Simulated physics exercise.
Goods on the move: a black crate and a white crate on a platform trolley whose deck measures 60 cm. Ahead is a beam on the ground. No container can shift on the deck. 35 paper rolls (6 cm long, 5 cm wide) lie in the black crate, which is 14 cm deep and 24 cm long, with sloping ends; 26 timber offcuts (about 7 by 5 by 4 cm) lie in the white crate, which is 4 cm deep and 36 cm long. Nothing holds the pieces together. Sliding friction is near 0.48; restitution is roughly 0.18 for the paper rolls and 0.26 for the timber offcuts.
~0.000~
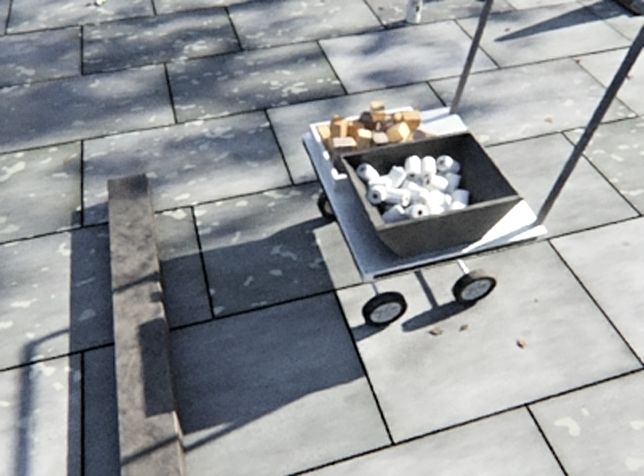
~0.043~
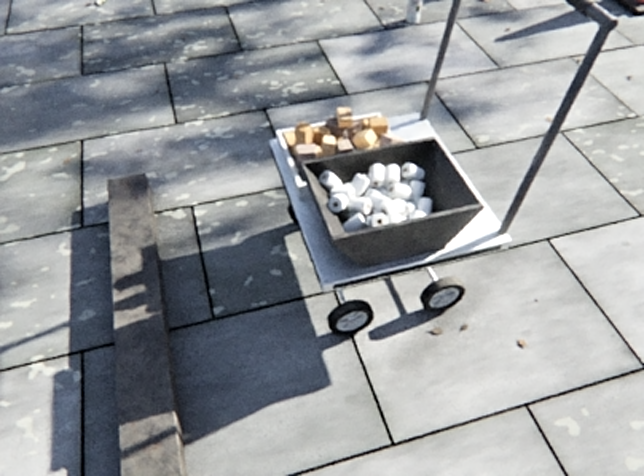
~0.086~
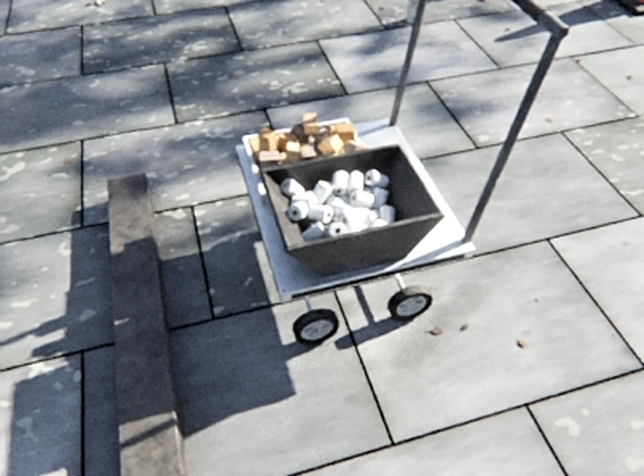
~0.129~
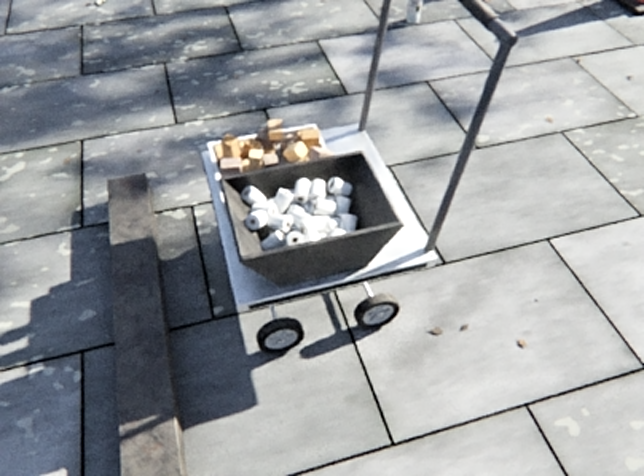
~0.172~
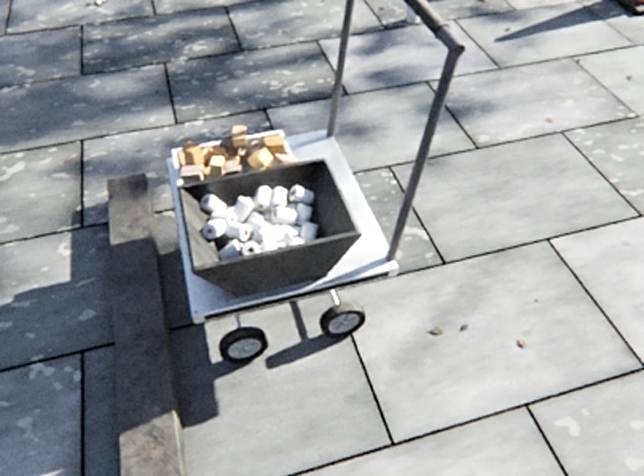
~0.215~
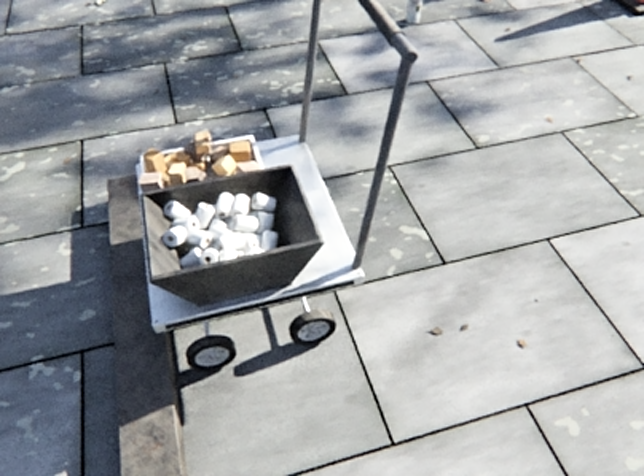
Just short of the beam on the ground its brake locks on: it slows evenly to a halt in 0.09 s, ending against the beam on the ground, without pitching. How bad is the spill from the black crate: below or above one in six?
The black crate loses under a sixth of its paper rolls.
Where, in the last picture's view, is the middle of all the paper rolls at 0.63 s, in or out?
Near (194, 241).
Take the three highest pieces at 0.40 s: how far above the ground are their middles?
About 60 cm.
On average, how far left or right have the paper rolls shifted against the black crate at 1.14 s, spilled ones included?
Some 4 cm leftwards.
After 0.28 s, 0 of 35 out of the black crate and 2 of 26 out of the white crate.
After 0.40 s, 0 of 35 out of the black crate and 6 of 26 out of the white crate.
After 0.63 s, 1 of 35 out of the black crate and 8 of 26 out of the white crate.
When it is over (at 1.14 s), 1 of 35 out of the black crate and 8 of 26 out of the white crate. Asked share, 1 of 35, 3 per cent.
